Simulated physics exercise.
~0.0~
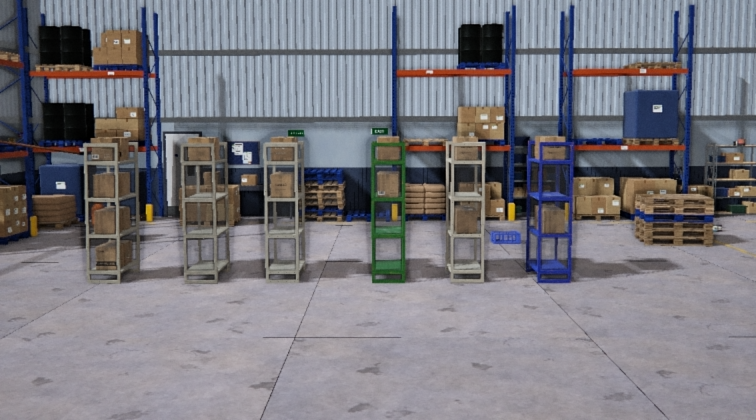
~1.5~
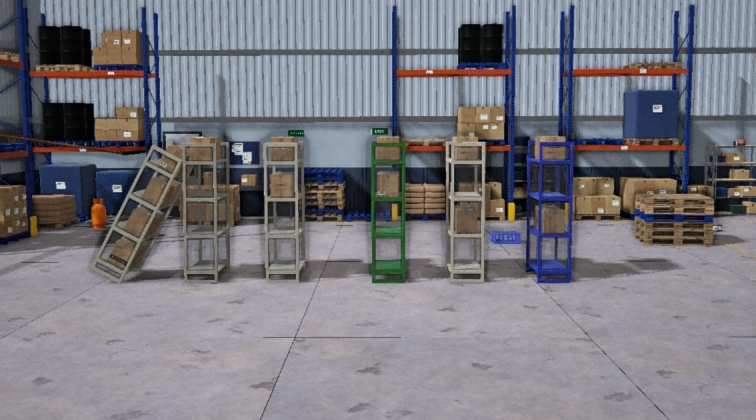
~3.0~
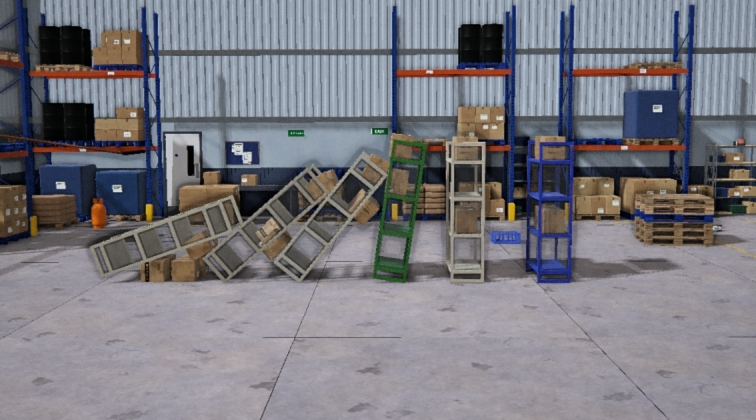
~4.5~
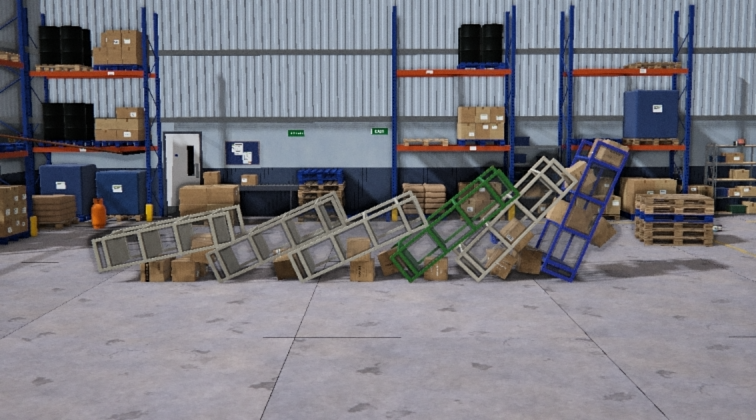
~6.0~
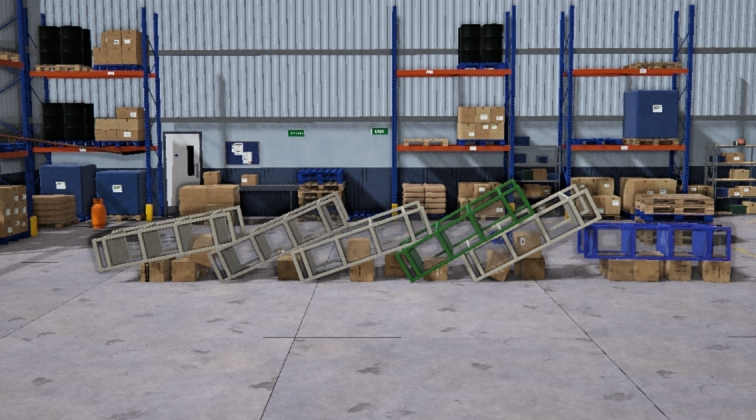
In a warehouse with a grey concrete floor and tall blue and orange racks along the back wall, a still camera faces six narrow shelving units holding cartons. Four are pale grey, the fourth from the left is green and the one at the far right is blue. The leftmost unit tips right against its neighbour, and the units beyond it begin to topple in turn, spilling cartons. The green one tilts, then the last pale one and the blue one go over. Finally the blue unit lies flat at the right, while the others rest slanted in an overlapping row among fallen cartons.
